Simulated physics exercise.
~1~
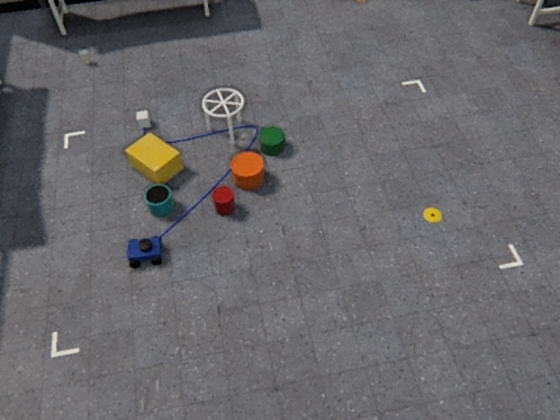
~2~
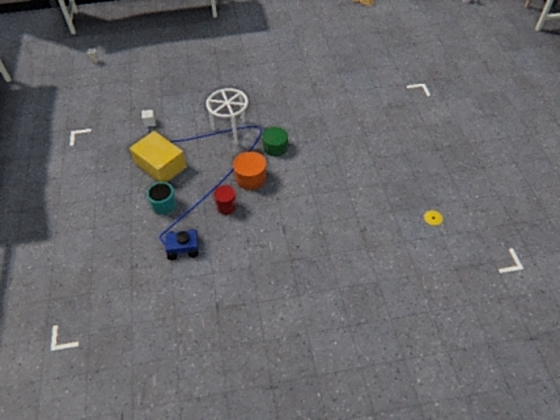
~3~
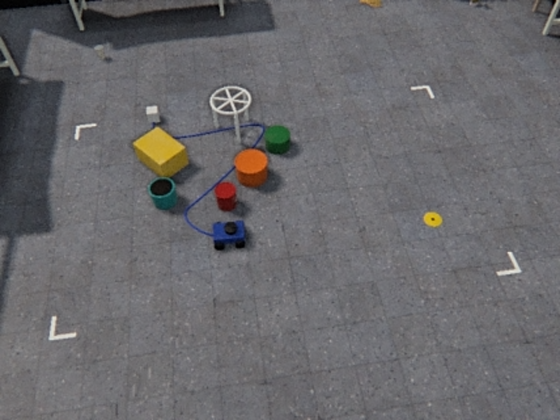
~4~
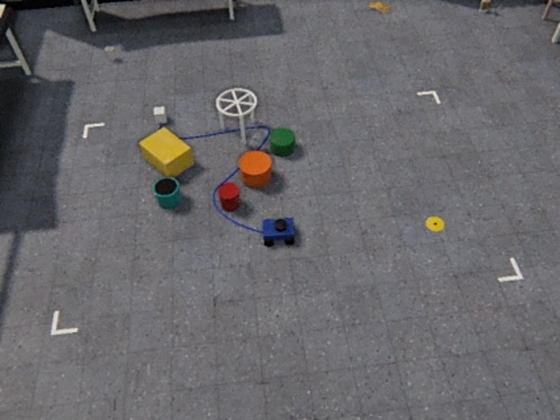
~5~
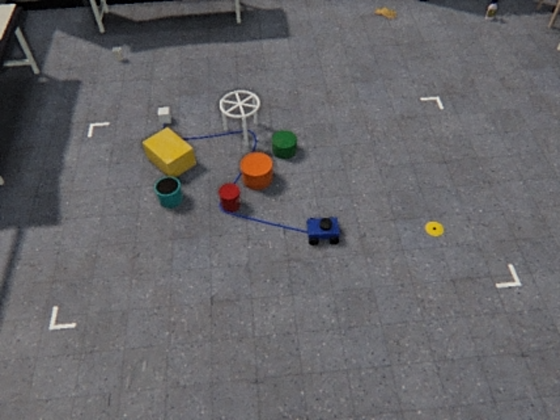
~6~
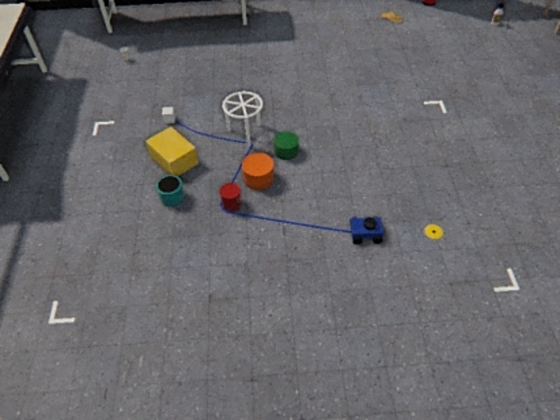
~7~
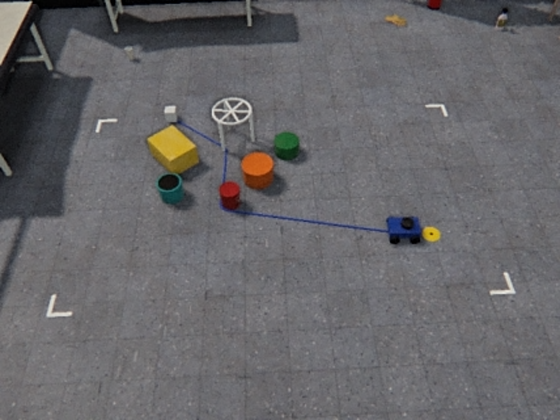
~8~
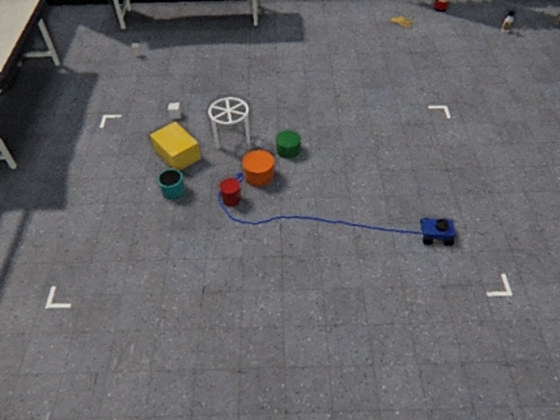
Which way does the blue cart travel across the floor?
The blue cart travels to the right, trailing its blue lead behind it.
A blue cart rolls right, its lead shifting the white stool before the plug pulls out.
